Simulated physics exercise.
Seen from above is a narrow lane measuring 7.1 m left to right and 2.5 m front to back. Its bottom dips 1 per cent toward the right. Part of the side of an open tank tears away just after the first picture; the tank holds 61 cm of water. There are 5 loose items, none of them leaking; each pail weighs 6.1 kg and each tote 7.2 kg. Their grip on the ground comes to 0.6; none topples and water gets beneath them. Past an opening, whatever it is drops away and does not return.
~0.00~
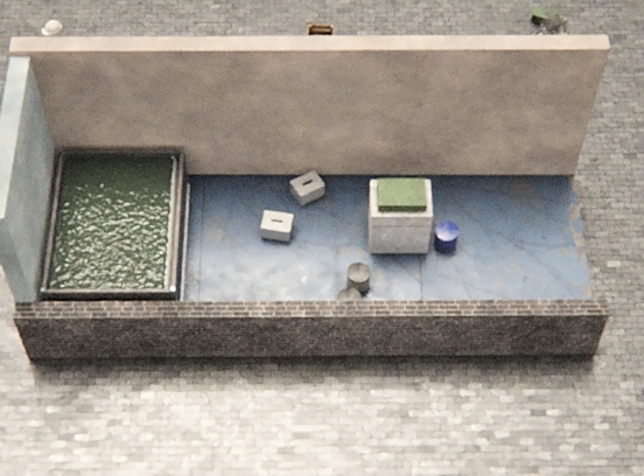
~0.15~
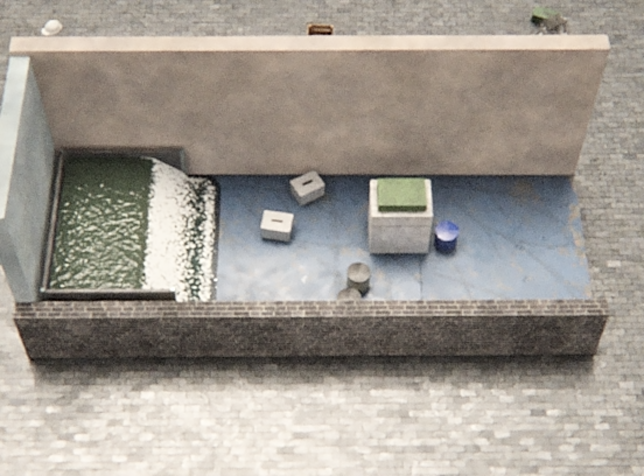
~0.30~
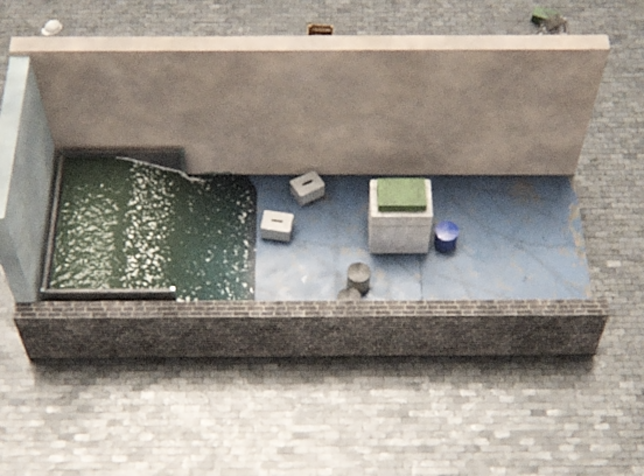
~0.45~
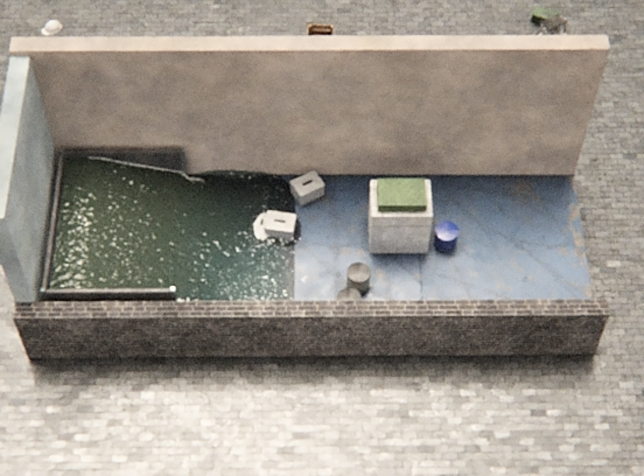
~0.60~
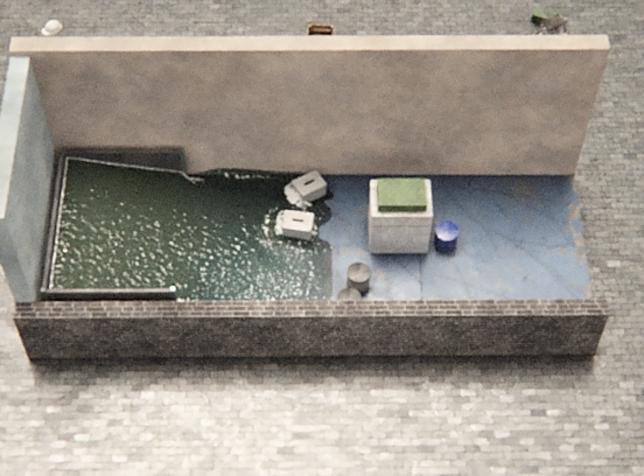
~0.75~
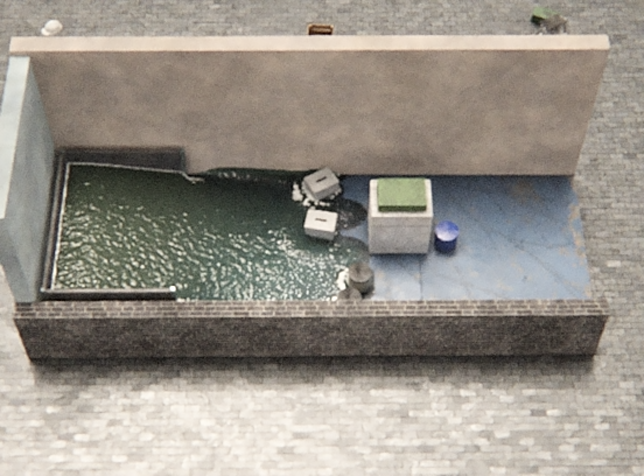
Dark green water bursts from a tank and spreads right, pushing two pale boxes along.
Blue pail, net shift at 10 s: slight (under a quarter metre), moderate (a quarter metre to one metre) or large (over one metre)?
I'd expect it to hardly budge.
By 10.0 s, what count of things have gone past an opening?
Tally: 3.
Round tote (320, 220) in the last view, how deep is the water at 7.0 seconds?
4 cm.
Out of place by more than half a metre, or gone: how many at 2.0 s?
The count is 4.
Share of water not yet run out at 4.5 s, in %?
Around 52 % of the water.
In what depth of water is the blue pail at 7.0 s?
About 3 cm.
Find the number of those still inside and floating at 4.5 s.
Total: 1.
After 2.0 s the blue pail is near (447, 231), 0.0 m from its start, aground; 0 of 5 are out; 2 afloat.
After 4.5 s the blue pail is near (447, 231), 0.0 m from its start, aground; 3 of 5 are out; 1 afloat.
After 7.0 s the blue pail is near (447, 231), 0.0 m from its start, aground; 3 of 5 are out; 0 afloat.
After 10.0 s the blue pail is near (447, 231), 0.0 m from its start, aground; 3 of 5 are out; 0 afloat.
